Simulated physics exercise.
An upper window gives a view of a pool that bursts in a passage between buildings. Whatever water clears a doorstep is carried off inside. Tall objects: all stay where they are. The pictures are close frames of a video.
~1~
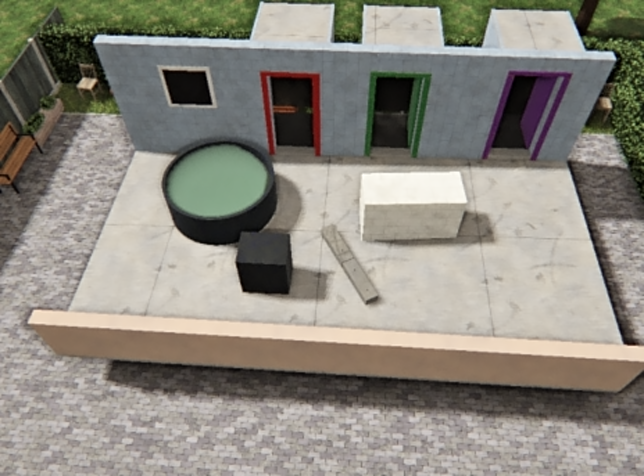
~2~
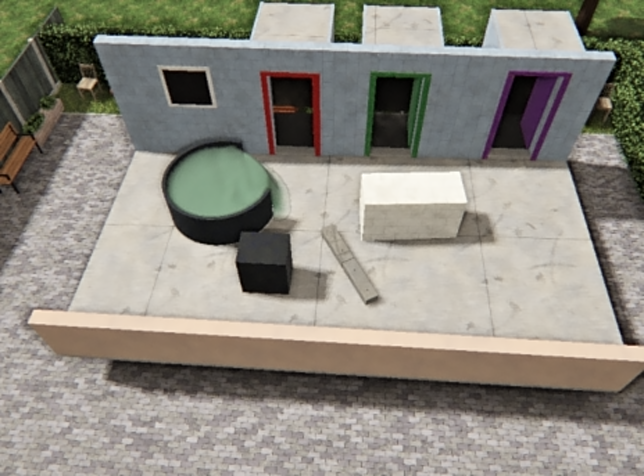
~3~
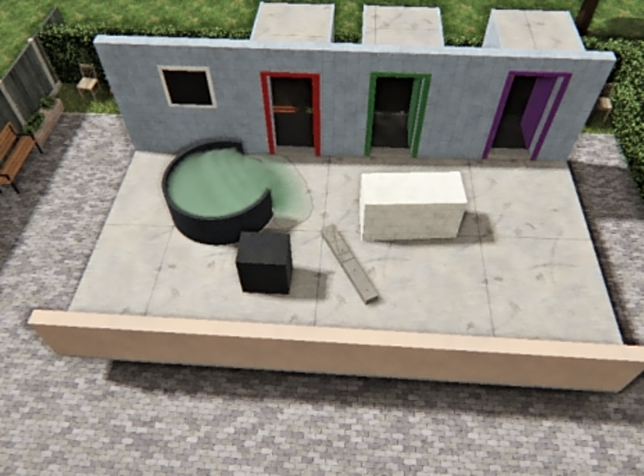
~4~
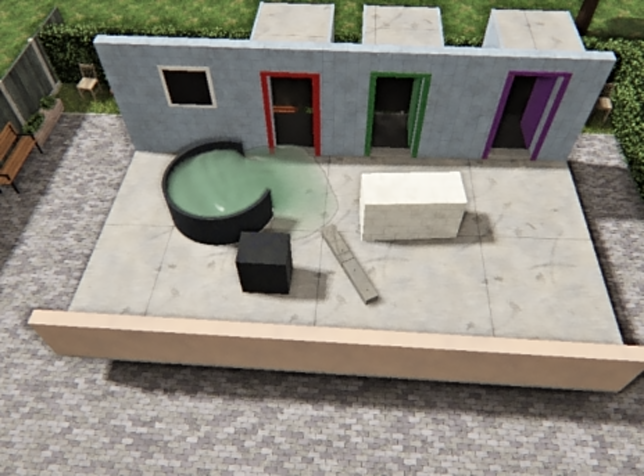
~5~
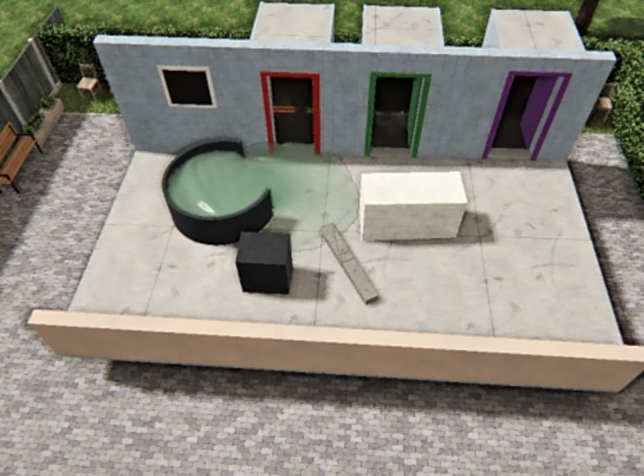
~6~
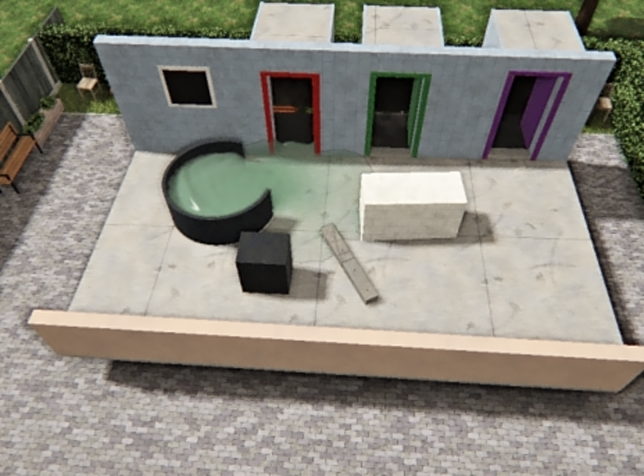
The clip opens on a round dark tank of still green water in a walled yard, before a blue wall with red, green and purple doorways. The tank's right side opens, and water pours out, spreading rightward across the pale floor toward the white block and grey plank.
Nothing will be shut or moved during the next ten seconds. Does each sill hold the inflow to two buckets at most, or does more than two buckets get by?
Result: The green door will be deluged. The purple door will not go over two buckets. The red door will be deluged.
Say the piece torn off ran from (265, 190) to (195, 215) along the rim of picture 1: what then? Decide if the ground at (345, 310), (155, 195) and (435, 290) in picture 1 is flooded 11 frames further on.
In turn: Swamped, untouched, swamped.
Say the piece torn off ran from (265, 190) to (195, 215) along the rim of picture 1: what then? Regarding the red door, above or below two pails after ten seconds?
Well, I'd say the red door gets more.
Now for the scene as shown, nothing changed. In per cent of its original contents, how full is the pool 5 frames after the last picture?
I'd say around 54 per cent.
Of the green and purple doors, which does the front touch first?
Result: The door marked green.
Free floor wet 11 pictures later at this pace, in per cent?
I reckon 30 per cent or so.
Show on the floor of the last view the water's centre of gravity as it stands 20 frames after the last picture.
I would point to (329, 199).
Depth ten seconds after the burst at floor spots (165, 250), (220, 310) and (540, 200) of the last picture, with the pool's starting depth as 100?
The three come to near 2, 2 and 2 per cent respectively.
A moment on, water covers 25 % of the floor; the green door under two buckets in, the purple door not reached, the red door far over two buckets in.
Next, water covers 30 % of the floor; the green door over two buckets in, the purple door wet at the sill, nothing in, the red door far over two buckets in.
Then, water covers 45 % of the floor; the green door over two buckets in, the purple door wet at the sill, nothing in, the red door far over two buckets in.
Later, water covers 45 % of the floor; the green door over two buckets in, the purple door wet at the sill, nothing in, the red door far over two buckets in.
In the end, water covers 65 % of the floor; the green door over two buckets in, the purple door wet at the sill, nothing in, the red door far over two buckets in.
